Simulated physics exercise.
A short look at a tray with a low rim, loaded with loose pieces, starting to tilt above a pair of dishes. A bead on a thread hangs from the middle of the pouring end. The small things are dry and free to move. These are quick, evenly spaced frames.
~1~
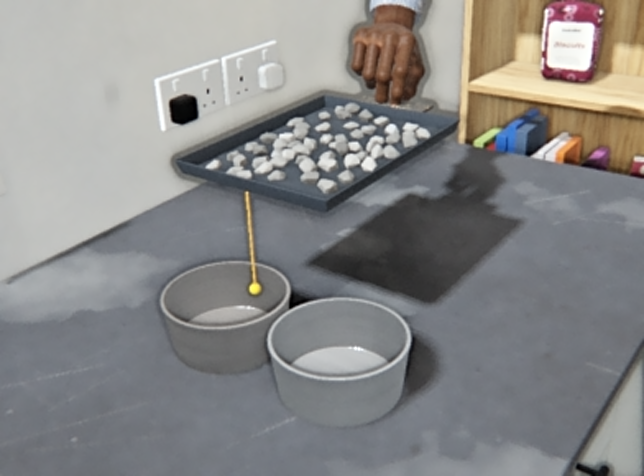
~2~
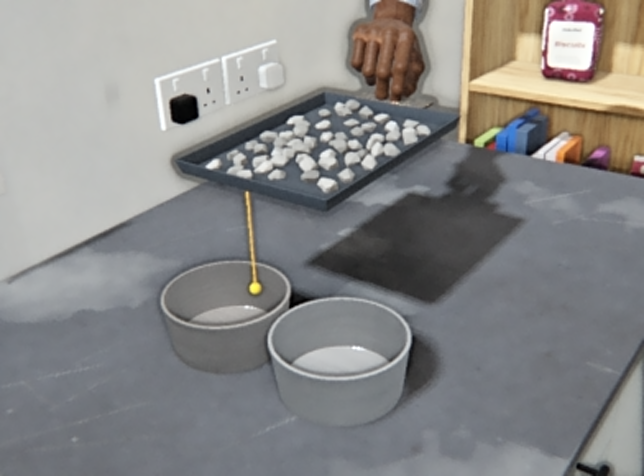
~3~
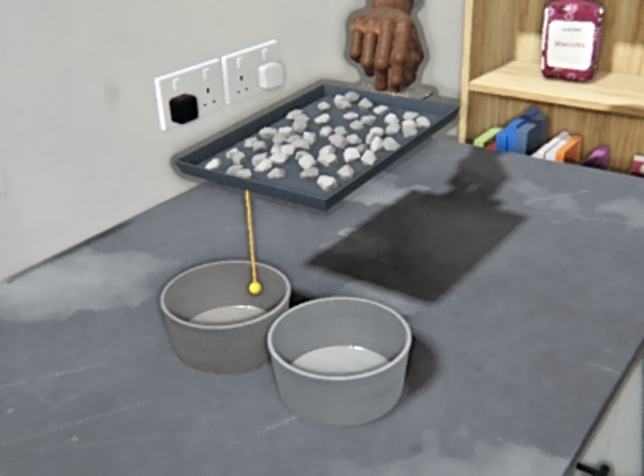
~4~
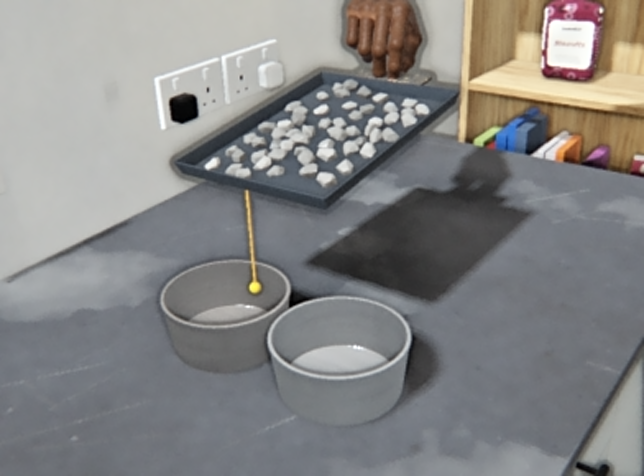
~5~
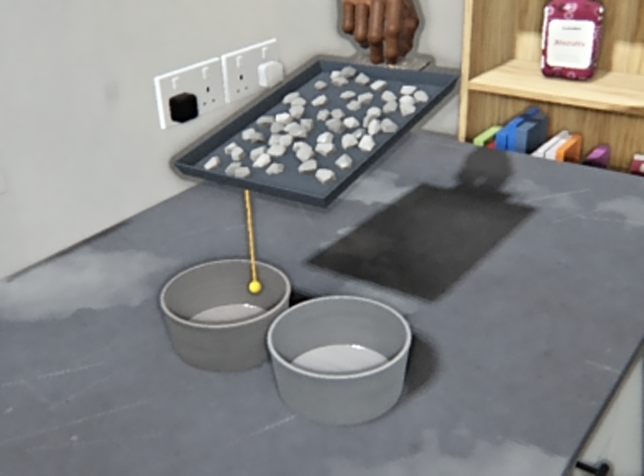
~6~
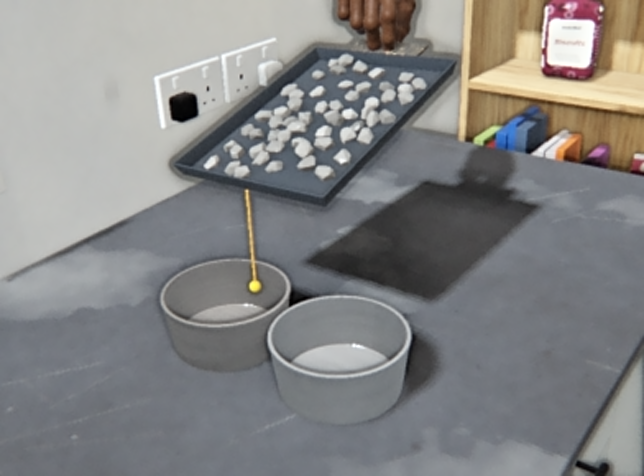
Tray of loose pale gravel tilting gradually toward its near left corner as a hand raises the far end above two grey dishes.
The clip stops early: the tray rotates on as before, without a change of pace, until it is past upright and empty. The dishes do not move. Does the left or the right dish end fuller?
It favours the left-hand dish.
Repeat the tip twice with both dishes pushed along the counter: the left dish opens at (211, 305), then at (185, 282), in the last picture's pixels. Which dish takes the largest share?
The first try: The dish on the left. The second: The left one.
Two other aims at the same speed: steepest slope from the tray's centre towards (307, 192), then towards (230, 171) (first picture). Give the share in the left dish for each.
First some 0, then 70 per cent.
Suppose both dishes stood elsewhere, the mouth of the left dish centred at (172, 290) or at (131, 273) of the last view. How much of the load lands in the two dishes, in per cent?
Near 80 % and 80 %.
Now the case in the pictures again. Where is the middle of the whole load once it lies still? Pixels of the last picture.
Close to (197, 358).
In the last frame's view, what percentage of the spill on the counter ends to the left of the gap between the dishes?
Near 90 %.
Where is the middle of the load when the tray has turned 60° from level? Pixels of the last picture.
Around (229, 161).
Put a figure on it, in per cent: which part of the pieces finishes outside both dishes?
Roughly 50 in a hundred.
Soon after the last picture, tray tipped steeply; nearly all on the tray; a small part in the air.
A little later, tray tipped right over; about half on the tray; a stray few in the right dish; a small part in the left dish; about a quarter outside both; a stray few in the air.
Later still, tray tipped past a quarter turn; a stray few in the right dish; about half in the left dish; about half outside both.
At rest, tray tipped past a quarter turn; a stray few in the right dish; about half in the left dish; about half outside both.
